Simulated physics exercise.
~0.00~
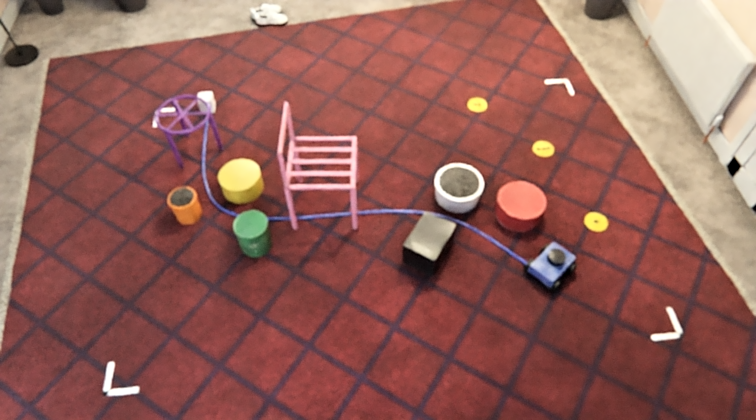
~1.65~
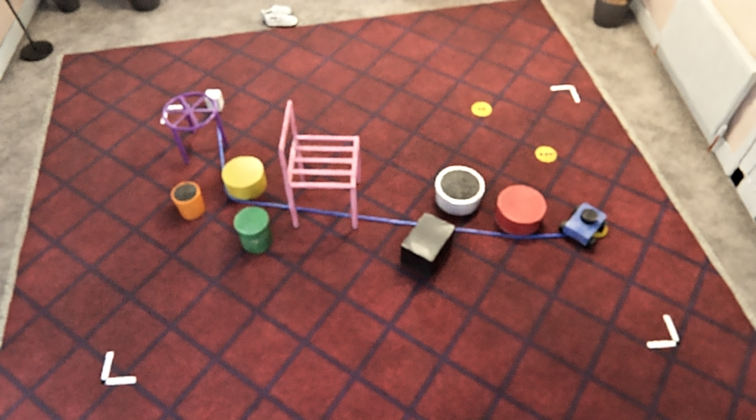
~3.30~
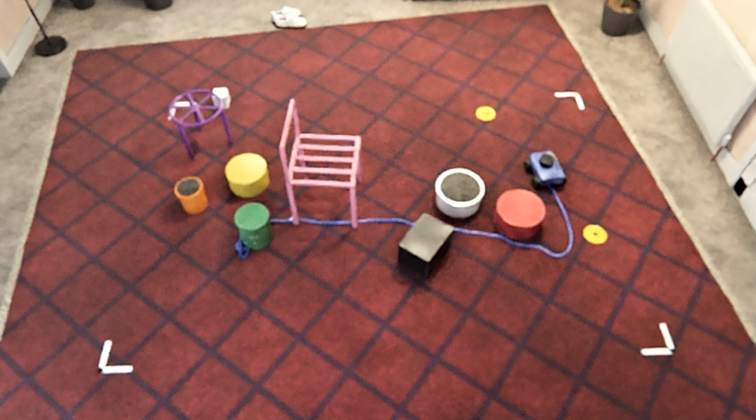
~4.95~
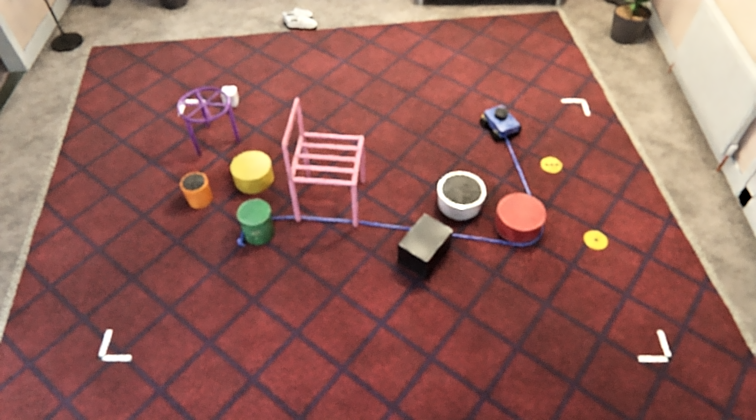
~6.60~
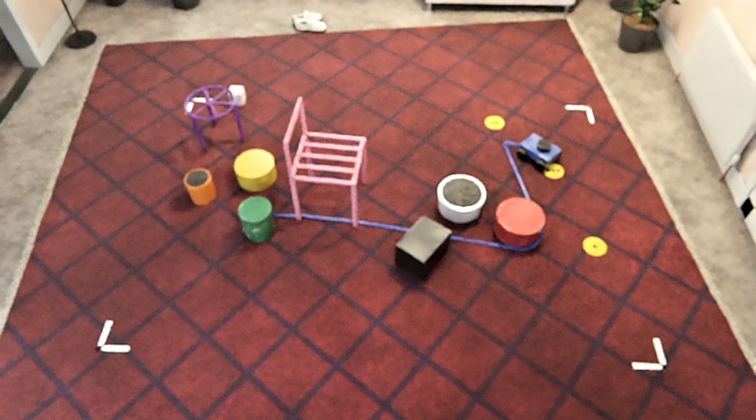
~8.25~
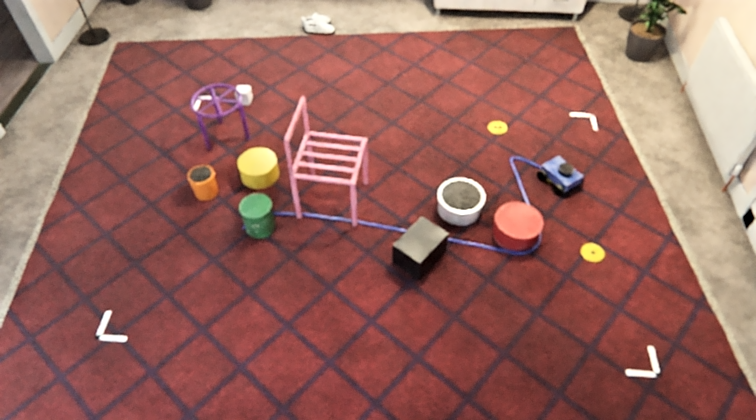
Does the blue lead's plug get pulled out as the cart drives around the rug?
Yes, the plug is yanked out near the purple stool, and the loose end of the lead is dragged along to the green bin.
